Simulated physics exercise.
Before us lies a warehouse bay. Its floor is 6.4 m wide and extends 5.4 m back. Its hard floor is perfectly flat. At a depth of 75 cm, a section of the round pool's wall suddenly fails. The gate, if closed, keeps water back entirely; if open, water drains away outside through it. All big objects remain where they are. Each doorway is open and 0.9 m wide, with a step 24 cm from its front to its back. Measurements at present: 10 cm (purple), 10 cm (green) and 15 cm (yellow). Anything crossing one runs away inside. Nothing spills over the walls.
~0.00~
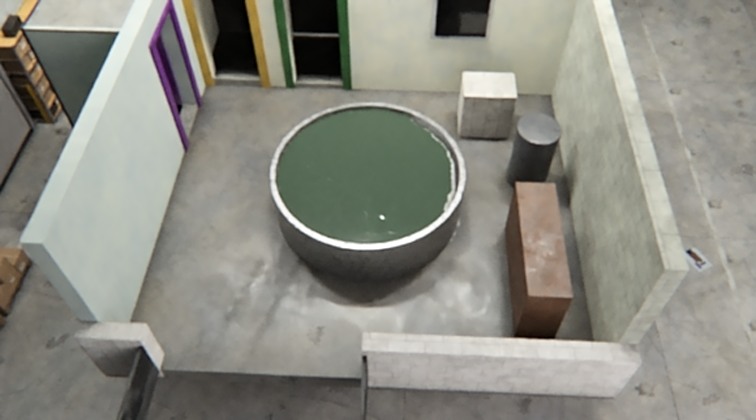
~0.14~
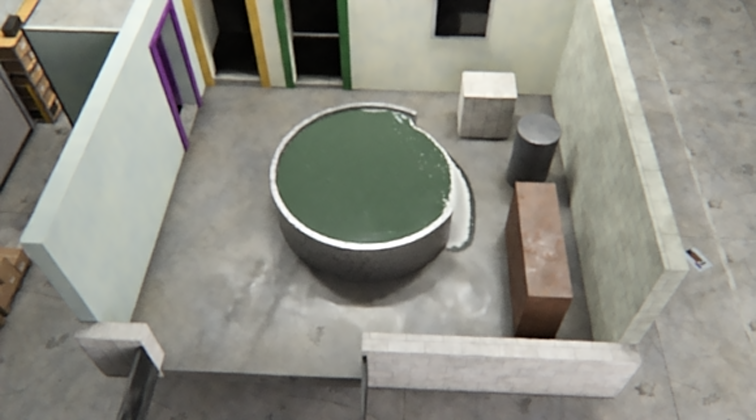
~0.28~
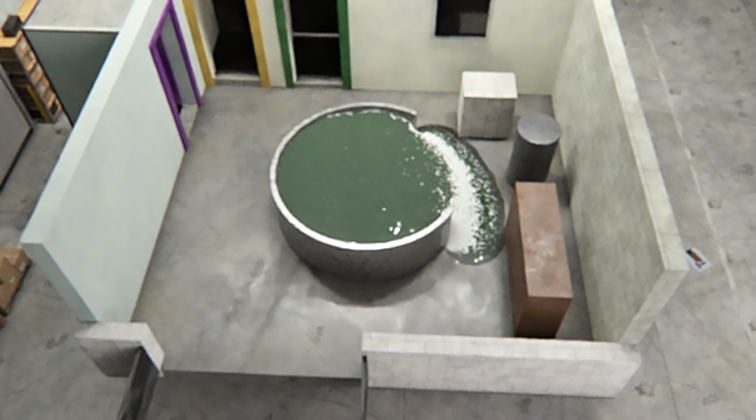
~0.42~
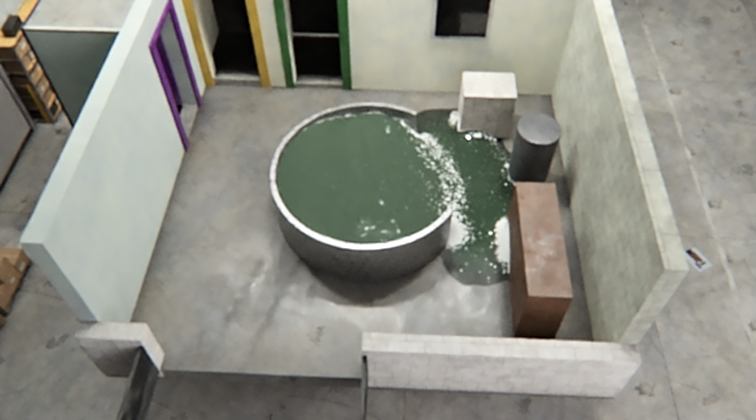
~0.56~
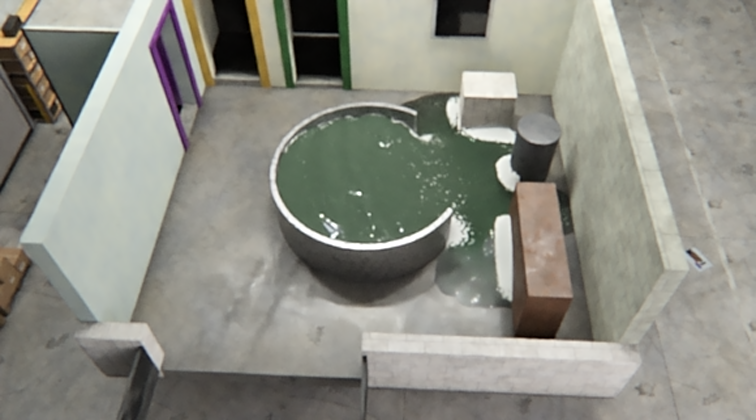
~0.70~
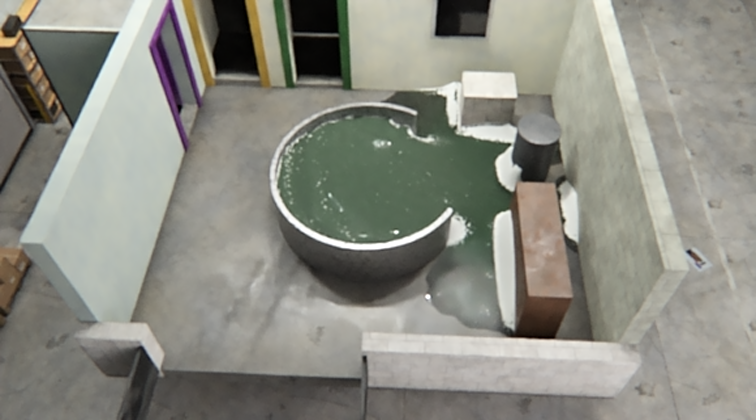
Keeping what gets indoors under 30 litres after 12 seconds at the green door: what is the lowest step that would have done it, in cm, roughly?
Close to 8.5 cm is just enough.
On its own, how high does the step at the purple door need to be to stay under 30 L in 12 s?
For purple, a step near 24 cm.
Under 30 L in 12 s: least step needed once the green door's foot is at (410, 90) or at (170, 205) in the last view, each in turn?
Roughly 18 and 10.5 cm.
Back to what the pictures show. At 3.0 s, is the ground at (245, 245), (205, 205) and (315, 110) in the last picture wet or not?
So, in order, I'd say stayed dry, then stayed dry, then got wet.
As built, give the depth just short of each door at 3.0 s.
Lab note, cm: Purple 0; green 9; yellow 2.
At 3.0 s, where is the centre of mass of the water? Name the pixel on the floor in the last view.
It lies near (444, 193) in the last picture.
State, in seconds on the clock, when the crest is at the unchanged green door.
Around 10.5 s.
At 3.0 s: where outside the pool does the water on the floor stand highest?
(528, 100).
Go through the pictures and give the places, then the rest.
The first frame shows still water, 75 cm deep, in the round pool at (368, 172); the green door at (315, 44) is dry.
In the second frame, the front is at a hidden place, 0.3 m from the gap at (453, 178); 0.5 m2 of floor is wet, 75 cm left at the back.
In the third frame, water pours out at (453, 181) and has run 0.7 m, to (497, 248); about 11 cm deep outside, 75 cm at the back.
In the fourth frame, the gap is at (453, 183), the front 1.2 m out at (456, 112); the back of the round pool holds 75 cm.
In the fifth frame, the gap is at (453, 183), the front 1.8 m out at (569, 228); the back of the round pool holds 75 cm.
In the sixth frame, water pours out at (453, 183) and has run 2.3 m, to a hidden place; about 12 cm deep outside, 72 cm at the back; 1.5 m in a straight line remain to the green door at (315, 44).
After 1.4 s water covers 35 % of the floor, deepest (55 cm) near (492, 149); it has not reached the green door.
After 3.0 s water covers 70 % of the floor, deepest (49 cm) near (528, 100); 9 cm at the green door, 0 litres in over its 10 cm step.
After 12.0 s water covers 100 % of the floor, deepest (13 cm) near (287, 174); 13 cm at the green door, 18 litres in over its 10 cm step.
At the green door as built, the water arrived by 1.9 s and peaked near 14 cm at 10.6 s.
Run again over the same 12 s with other heights there, 50 litres in over 7 cm, 21 litres over 9.5 cm. The limit of 30 litres is kept from about 8.5 cm up.
